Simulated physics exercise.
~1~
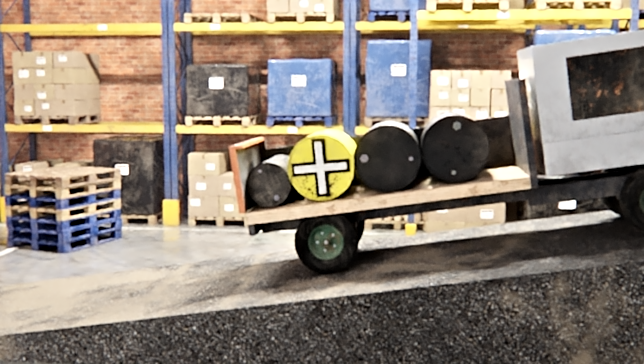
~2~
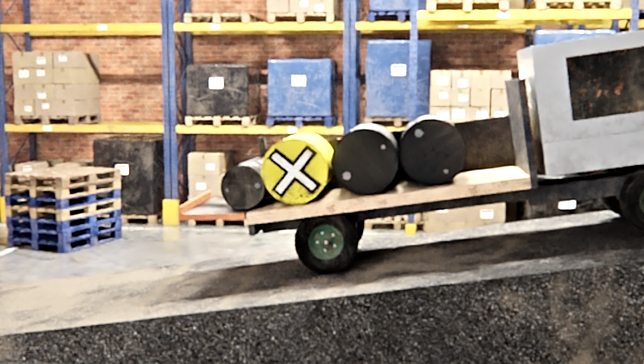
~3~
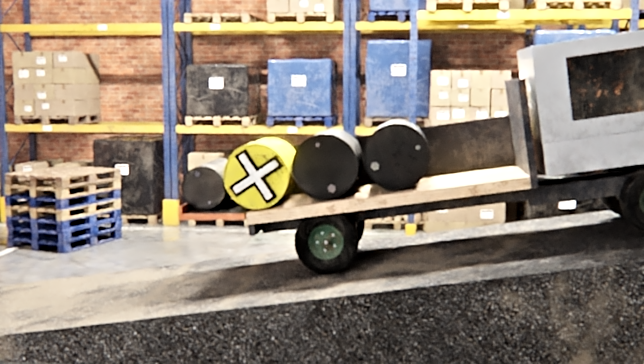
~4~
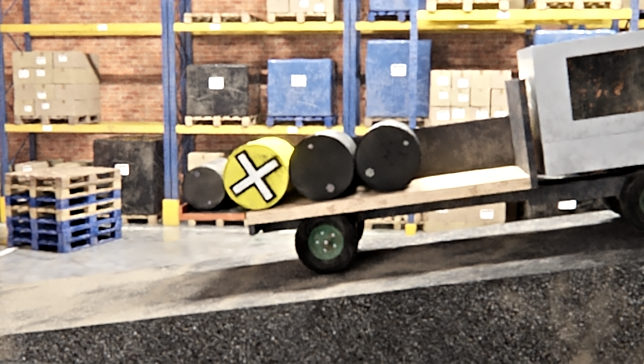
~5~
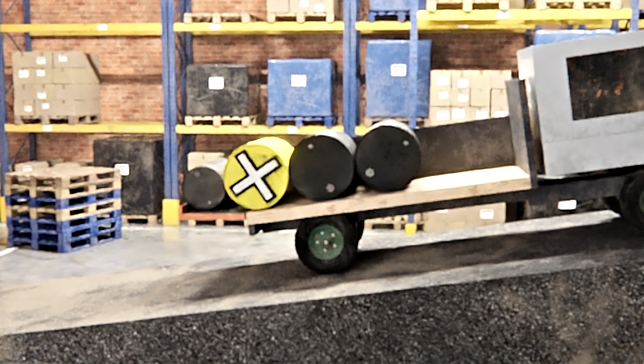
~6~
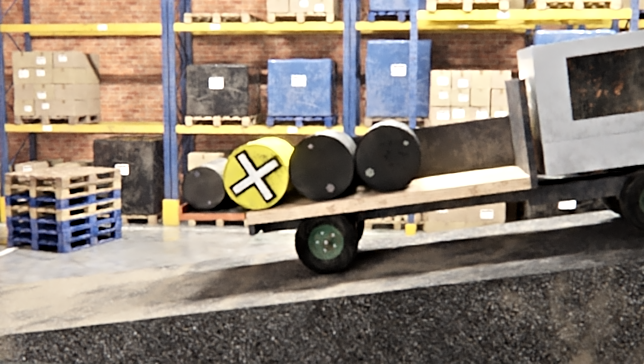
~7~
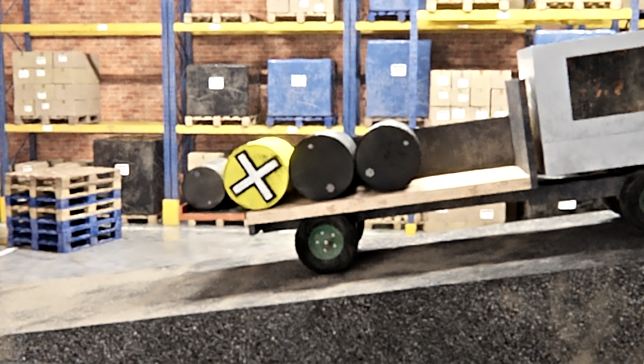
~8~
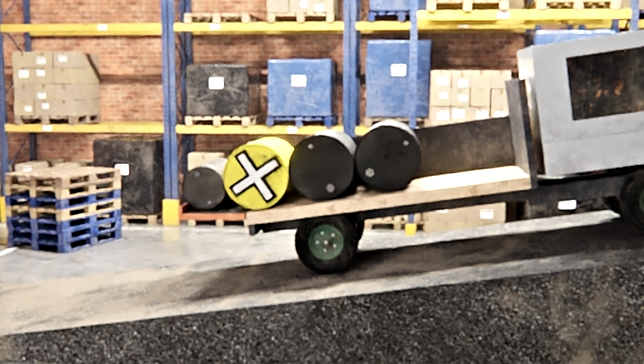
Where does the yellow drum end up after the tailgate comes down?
It stays on the truck, coming to rest near the rear end of the bed between a small dark drum and two larger dark ones.
